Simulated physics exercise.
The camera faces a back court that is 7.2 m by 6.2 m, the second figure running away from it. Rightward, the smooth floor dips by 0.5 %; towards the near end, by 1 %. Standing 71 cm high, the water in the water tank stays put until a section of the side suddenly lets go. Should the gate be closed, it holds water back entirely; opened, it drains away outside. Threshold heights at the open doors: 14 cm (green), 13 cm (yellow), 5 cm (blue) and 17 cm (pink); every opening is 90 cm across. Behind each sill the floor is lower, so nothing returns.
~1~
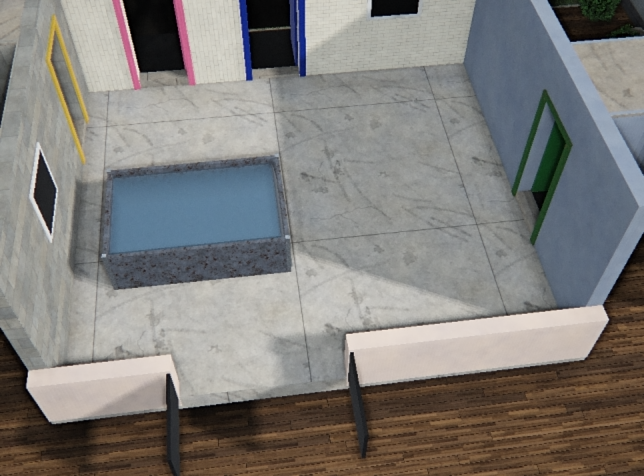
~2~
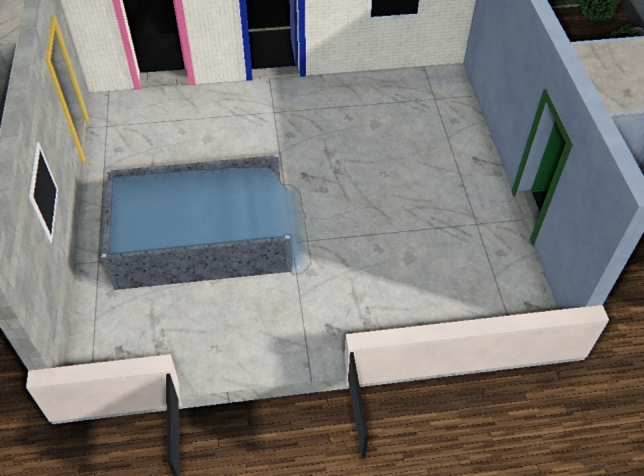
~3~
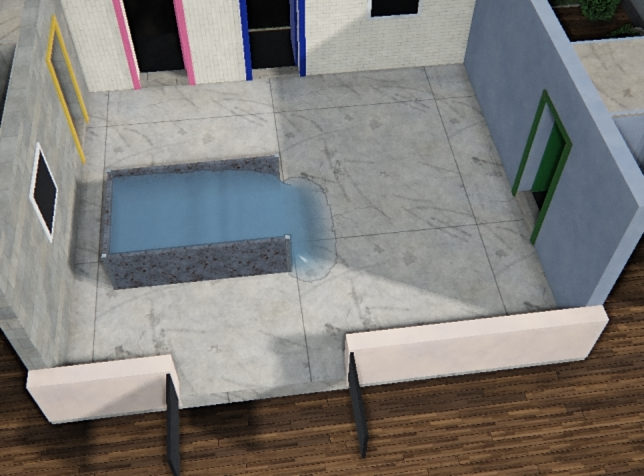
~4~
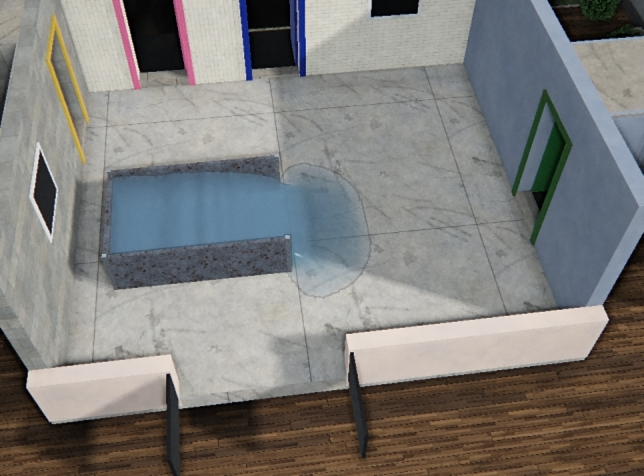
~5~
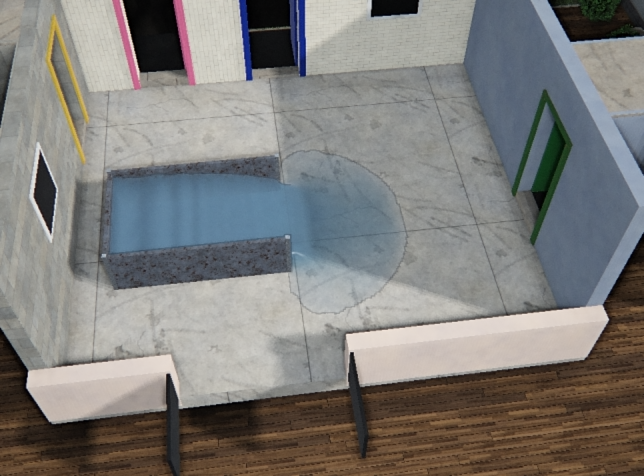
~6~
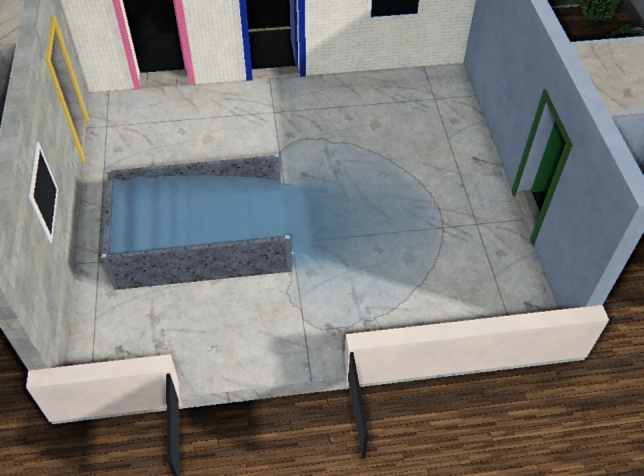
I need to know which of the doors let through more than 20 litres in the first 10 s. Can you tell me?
Green door: Beyond the limit, yellow door: Short of the limit, blue door: Short of the limit, pink door: Short of the limit.
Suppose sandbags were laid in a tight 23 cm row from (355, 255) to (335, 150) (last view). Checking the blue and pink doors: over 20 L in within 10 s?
Then: Blue over, pink not over.
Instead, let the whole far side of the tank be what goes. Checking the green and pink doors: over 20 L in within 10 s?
Green door doesn't reach it, pink door surpasses it.
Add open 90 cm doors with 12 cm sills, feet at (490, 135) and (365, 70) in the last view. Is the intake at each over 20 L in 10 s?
So the first one exceeds it, while the second one doesn't reach it.
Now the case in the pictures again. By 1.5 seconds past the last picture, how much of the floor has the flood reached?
Around 45 per cent.
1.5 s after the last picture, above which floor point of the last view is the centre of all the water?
The water's centre is around (334, 225).
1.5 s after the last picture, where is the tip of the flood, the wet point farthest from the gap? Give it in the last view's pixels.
About pixel (465, 82).
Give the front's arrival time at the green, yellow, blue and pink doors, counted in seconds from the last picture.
Doors: Green 0.3 s / yellow 6.0 s / blue 3.6 s / pink 5.0 s.
Then, 0.7 s after the last picture water covers 40 % of the floor and is deepest (30 cm) near (297, 243); green door 22 cm at the sill, 12 L in, yellow door not reached, blue door not reached, pink door not reached.
Then, 1.5 s after the last picture water covers 45 % of the floor and is deepest (43 cm) near (562, 337); green door 31 cm at the sill, 78 L in, yellow door not reached, blue door not reached, pink door not reached.
Then, 2.8 s after the last picture water covers 50 % of the floor and is deepest (30 cm) near (460, 70); green door 25 cm at the sill, 167 L in, yellow door not reached, blue door not reached, pink door not reached.
Then, 5.3 s after the last picture water covers 80 % of the floor and is deepest (14 cm) near (562, 337); green door 12 cm at the sill, 205 L in, yellow door not reached, blue door 4 cm at the sill, 0 L in, pink door 2 cm at the sill, 0 L in.
Then, 9.3 s after the last picture water covers 100 % of the floor and is deepest (12 cm) near (562, 337); green door 8 cm at the sill, 206 L in, yellow door 10 cm at the sill, 0 L in, blue door 4 cm at the sill, 0 L in, pink door 3 cm at the sill, 0 L in.
